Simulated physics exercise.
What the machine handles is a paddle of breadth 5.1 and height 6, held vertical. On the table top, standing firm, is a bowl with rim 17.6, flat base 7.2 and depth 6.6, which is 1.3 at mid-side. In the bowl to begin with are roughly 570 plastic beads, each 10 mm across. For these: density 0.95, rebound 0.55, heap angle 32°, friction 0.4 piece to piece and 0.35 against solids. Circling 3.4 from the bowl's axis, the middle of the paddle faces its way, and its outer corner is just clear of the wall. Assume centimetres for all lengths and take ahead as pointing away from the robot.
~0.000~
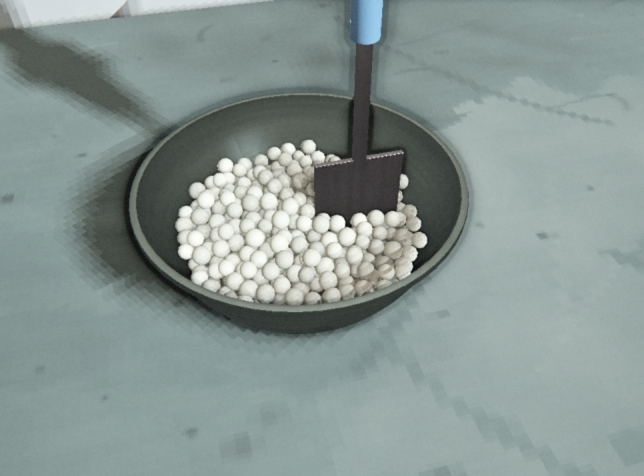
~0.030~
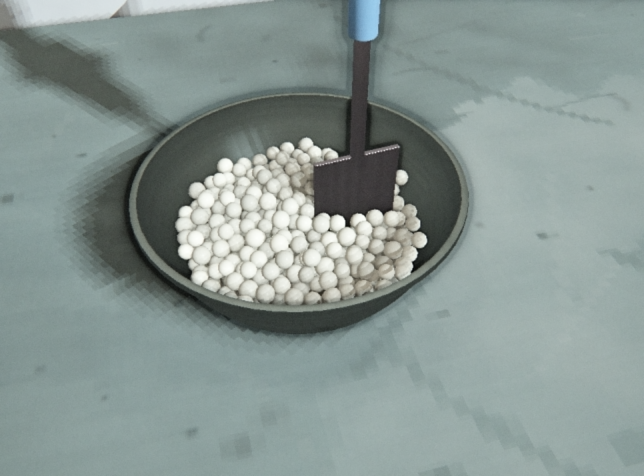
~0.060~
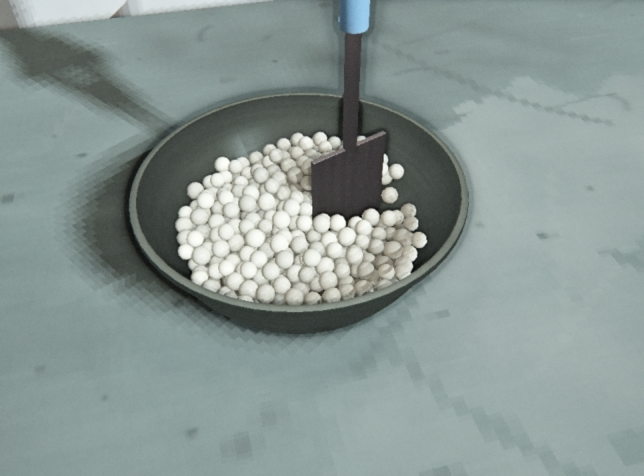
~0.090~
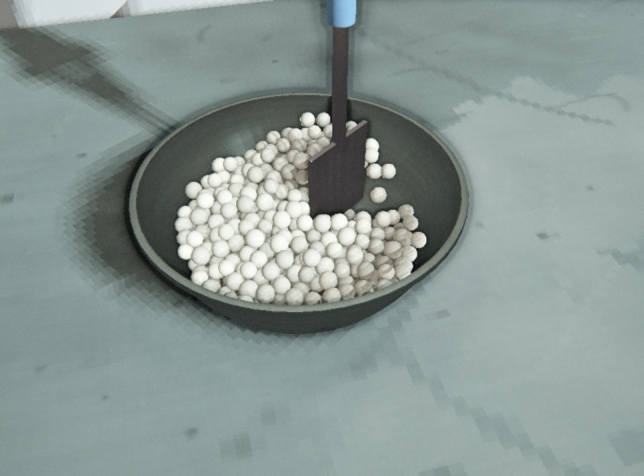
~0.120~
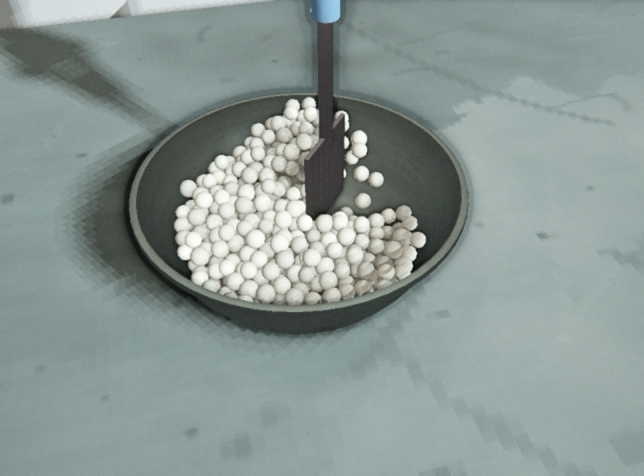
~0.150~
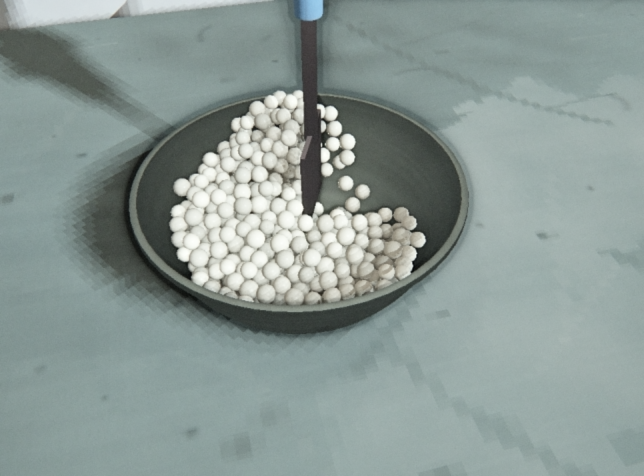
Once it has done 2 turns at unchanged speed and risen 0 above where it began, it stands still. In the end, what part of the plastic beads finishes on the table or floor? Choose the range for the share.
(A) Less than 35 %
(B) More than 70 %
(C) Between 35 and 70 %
Less than 35 %.
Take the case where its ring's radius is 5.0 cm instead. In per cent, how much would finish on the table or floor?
Close to 10 in a hundred then.
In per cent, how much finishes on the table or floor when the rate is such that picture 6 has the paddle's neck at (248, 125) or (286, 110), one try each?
Close to 50 and 30 in a hundred.
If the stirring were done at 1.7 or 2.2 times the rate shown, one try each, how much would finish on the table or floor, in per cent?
Estimates in order: Near 40 % and near 55 %.
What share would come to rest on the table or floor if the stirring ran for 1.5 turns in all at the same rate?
I'd expect around 15 per cent.
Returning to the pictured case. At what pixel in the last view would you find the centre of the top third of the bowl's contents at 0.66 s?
About (391, 189).
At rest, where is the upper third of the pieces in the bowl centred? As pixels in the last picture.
In the final view it lies around (347, 170).
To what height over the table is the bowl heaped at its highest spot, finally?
About 7.0 cm.
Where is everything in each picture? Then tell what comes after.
The first frame shows the paddle neck at (360, 136), 0° round; upper third of the load around (288, 220), from x 185 to 420, top at y 145; 573 in the bowl.
The second frame shows the paddle neck at (358, 132), 6° round; upper third of the load around (291, 217), from x 185 to 420, top at y 145.
The third frame shows the paddle neck at (350, 124), 20° round; upper third of the load around (291, 204), from x 185 to 420, top at y 140.
The fourth frame shows the paddle neck at (339, 117), 35° round; upper third of the load around (289, 194), from x 185 to 420, top at y 120.
The fifth frame shows the paddle neck at (326, 113), 50° round; upper third of the load around (279, 190), from x 185 to 420, top at y 105.
The sixth frame shows the paddle neck at (310, 110), 66° round; upper third of the load around (267, 182), from x 180 to 415, top at y 100; 573 in the bowl.
After 0.66 s, 323° round, highest piece 8 above the table; 518 in the bowl, 50 on the table or floor, 5 in flight or on the tool.
After 1.17 s, 221° round, highest piece 8 above the table; 485 in the bowl, 81 on the table or floor, 7 in flight or on the tool.
After 1.63 s, 0° round, highest piece 7 above the table; 470 in the bowl, 103 on the table or floor.
After 2.33 s, 0° round, highest piece 7 above the table; 470 in the bowl, 103 on the table or floor.
In the end, 470 in the bowl, 103 on the table or floor. That is 18 % on the table or floor.
